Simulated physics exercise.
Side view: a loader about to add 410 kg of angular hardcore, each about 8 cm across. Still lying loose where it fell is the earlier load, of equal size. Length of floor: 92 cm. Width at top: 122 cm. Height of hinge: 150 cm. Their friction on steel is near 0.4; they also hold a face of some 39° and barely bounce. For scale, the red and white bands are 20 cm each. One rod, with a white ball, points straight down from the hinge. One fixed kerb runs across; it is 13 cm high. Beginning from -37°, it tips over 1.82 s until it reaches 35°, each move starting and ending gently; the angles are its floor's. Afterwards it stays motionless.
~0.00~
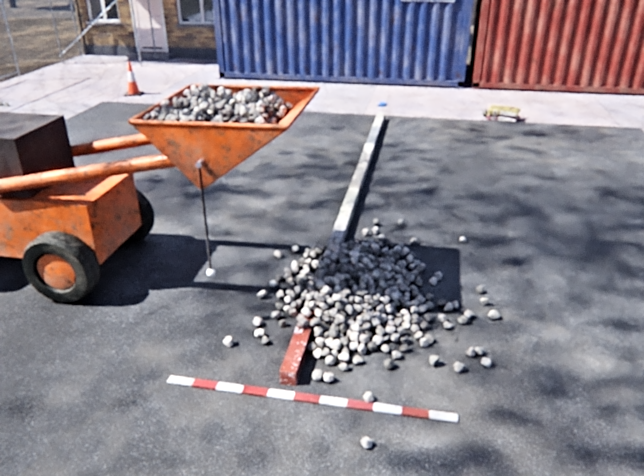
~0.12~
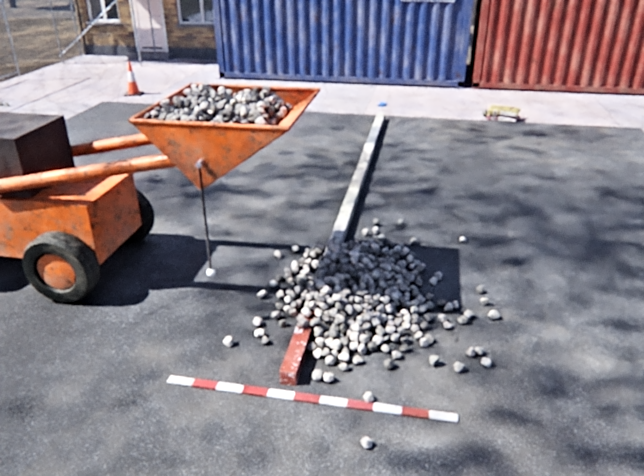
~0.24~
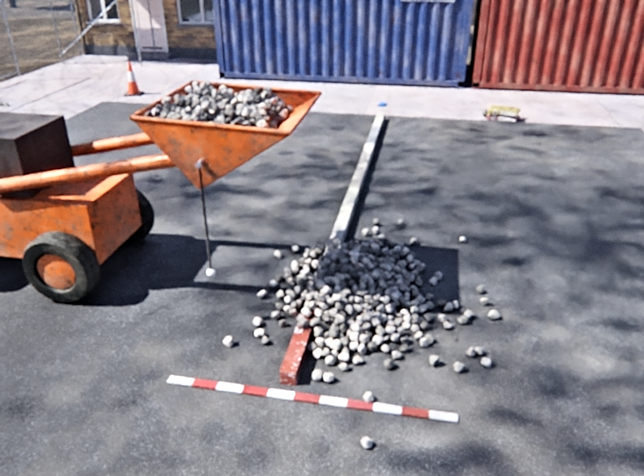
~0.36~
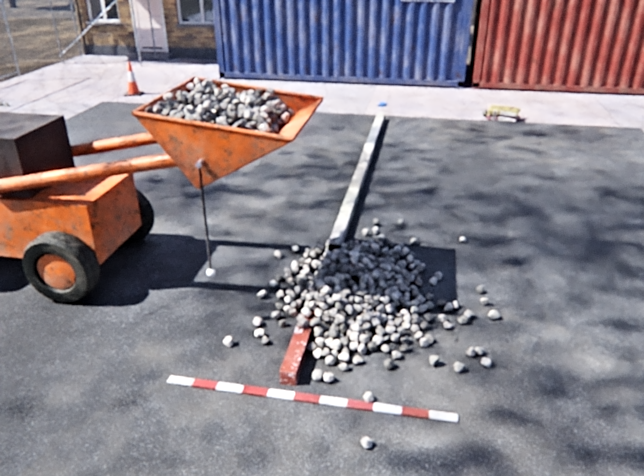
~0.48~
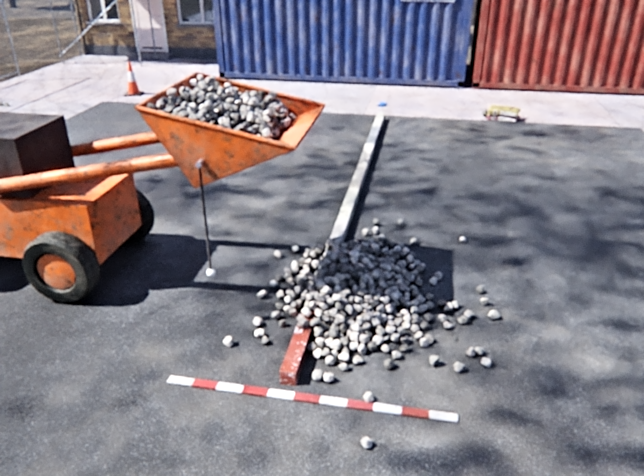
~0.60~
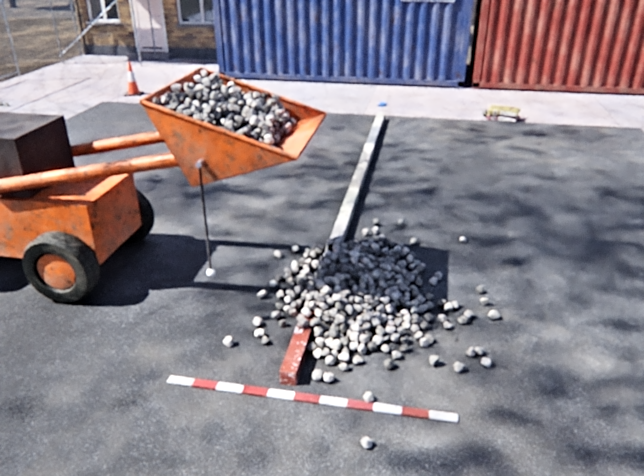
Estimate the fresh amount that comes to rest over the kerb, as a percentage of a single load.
About 60 per cent of a load.
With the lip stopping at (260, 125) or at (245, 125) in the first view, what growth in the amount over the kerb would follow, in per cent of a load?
Case one about 25 %, case two about 10 %.
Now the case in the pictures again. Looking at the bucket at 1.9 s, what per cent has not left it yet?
About 60 per cent is held.
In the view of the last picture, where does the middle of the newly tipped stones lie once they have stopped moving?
Centre at roughly (336, 273).
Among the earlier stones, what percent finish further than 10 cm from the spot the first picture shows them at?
Roughly 5 % of them.
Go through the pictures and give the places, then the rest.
In the first picture, the bucket is at -37°, its lip at (288, 127); the top of the load is at (227, 93). The earlier load is highest near (339, 274), 28 cm above ground level, 15 % on this side of the kerb, 85 % over the kerb.
In the second picture, the bucket is at -36°, its lip at (289, 129); the top of the load is at (228, 93); the stones move at 0.1 m/s on average.
In the third picture, the bucket is at -34°, its lip at (291, 133); the top of the load is at (205, 90); the stones move at 0.1 m/s on average.
In the fourth picture, the bucket is at -30°, its lip at (293, 140); the top of the load is at (199, 89); the stones move at 0.2 m/s on average.
In the fifth picture, lip at (295, 148), floor tilted -25°, highest stones at (202, 85); the stones move at 0.2 m/s on average.
In the sixth picture, lip at (297, 158), floor tilted -19°, highest stones at (203, 82); the stones move at 0.2 m/s on average.
After 1.4 s the floor is at 24°; in per cent of one load, 100 in the bucket, 15 on this side of the kerb, 85 over the kerb; the foremost stones are at (478, 312).
After 1.9 s the floor is at 35°; in per cent of one load, 58 in the bucket, 48 on this side of the kerb, 94 over the kerb; the foremost stones are at (478, 312).
After 2.3 s the floor is at 35°; in per cent of one load, 20 in the bucket, 58 on this side of the kerb, 122 over the kerb; the foremost stones are at (478, 312).
After 5.0 s the floor is at 35°; in per cent of one load, 0 in the bucket, 55 on this side of the kerb, 145 over the kerb; the foremost stones are at (478, 312). Net gain over the kerb, 60.
